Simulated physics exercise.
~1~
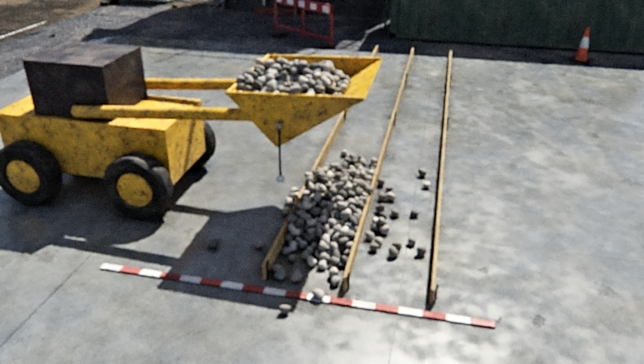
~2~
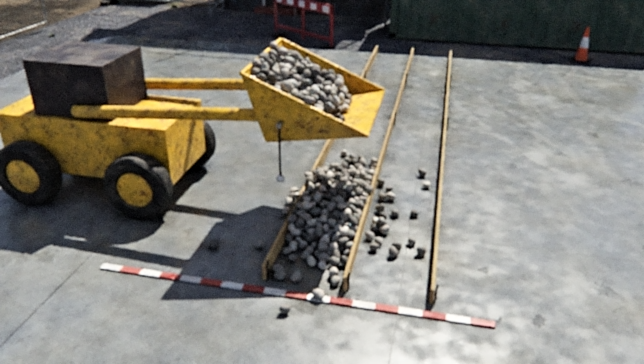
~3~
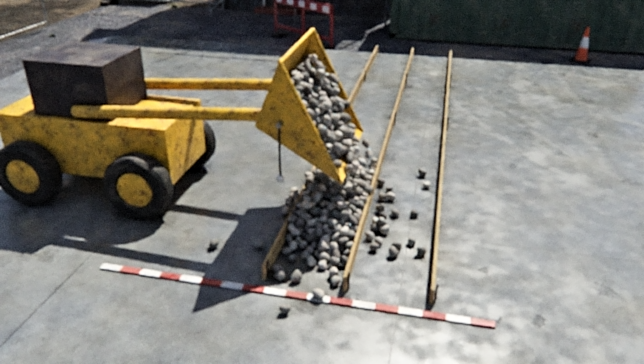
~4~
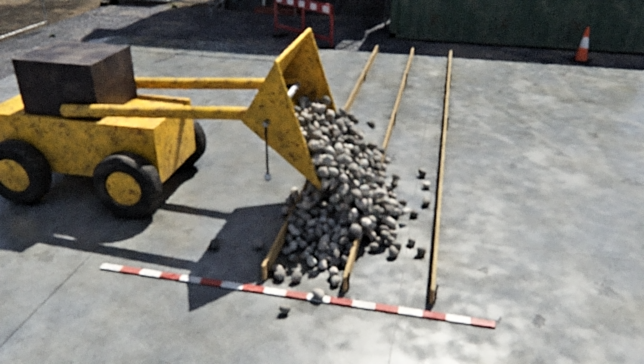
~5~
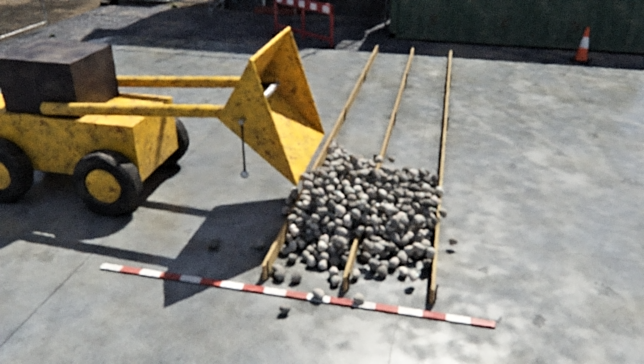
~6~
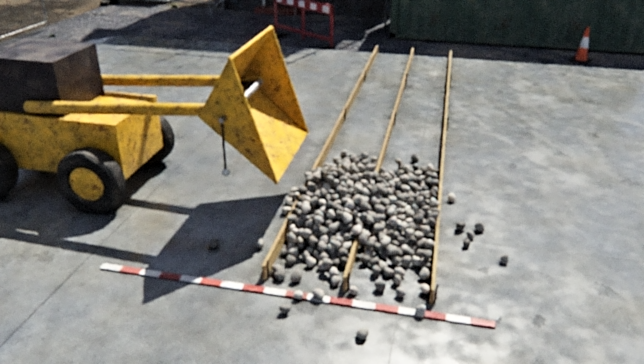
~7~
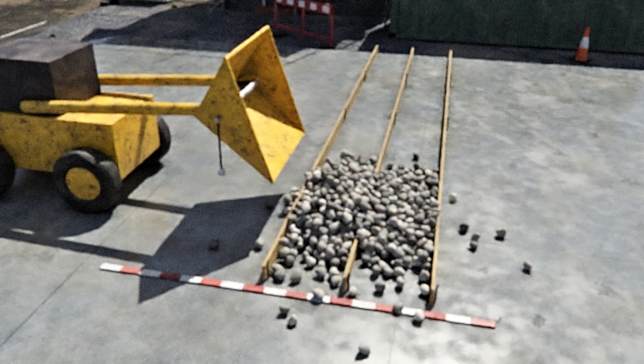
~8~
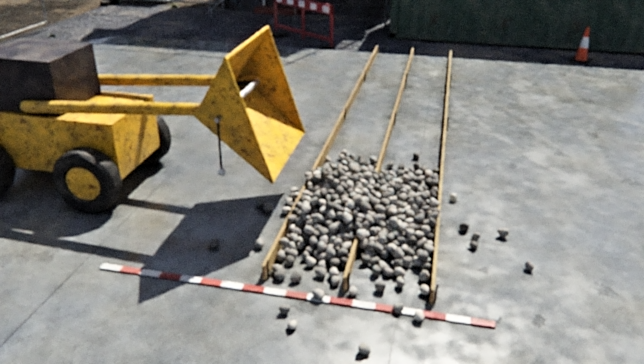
A yellow wheeled loader tips its raised bucket and pours grey stones onto a pile between low boards, then backs away to the left as they spread across both bays. A few roll past the last board and the striped staff before everything rests, the bucket empty.
